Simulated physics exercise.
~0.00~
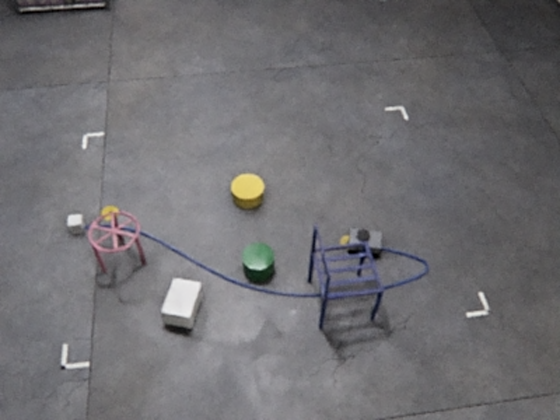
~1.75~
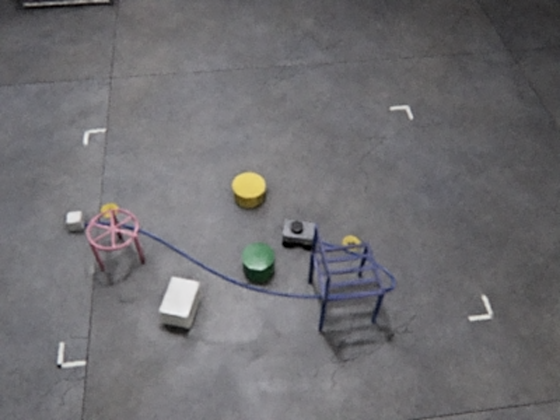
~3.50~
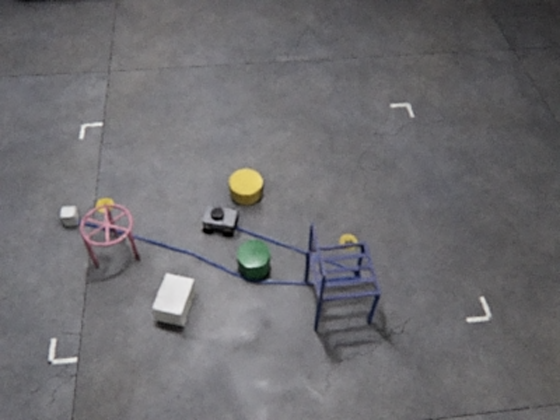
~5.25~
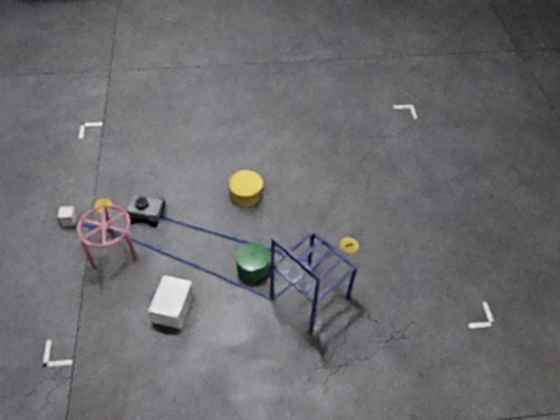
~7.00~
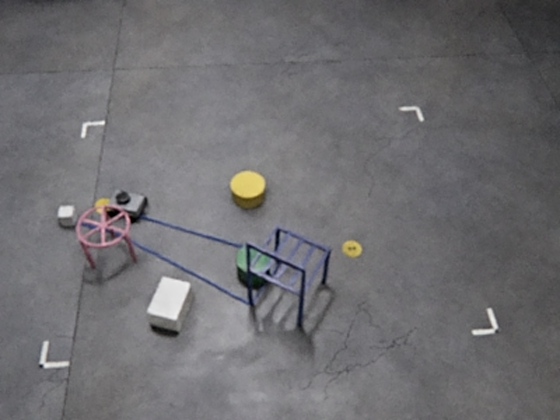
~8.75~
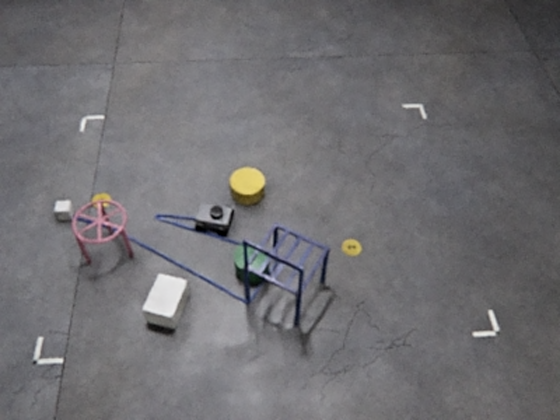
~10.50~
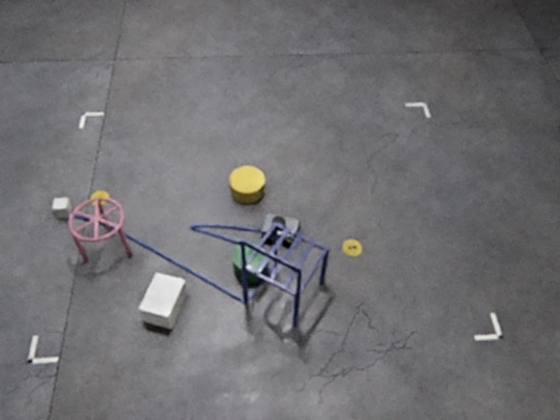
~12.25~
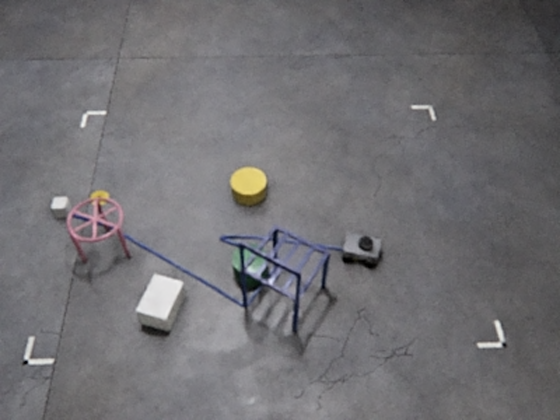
On a grey shop floor, a small cart trailing a blue lead rolls left, the blue chair shifting left, then returns right.
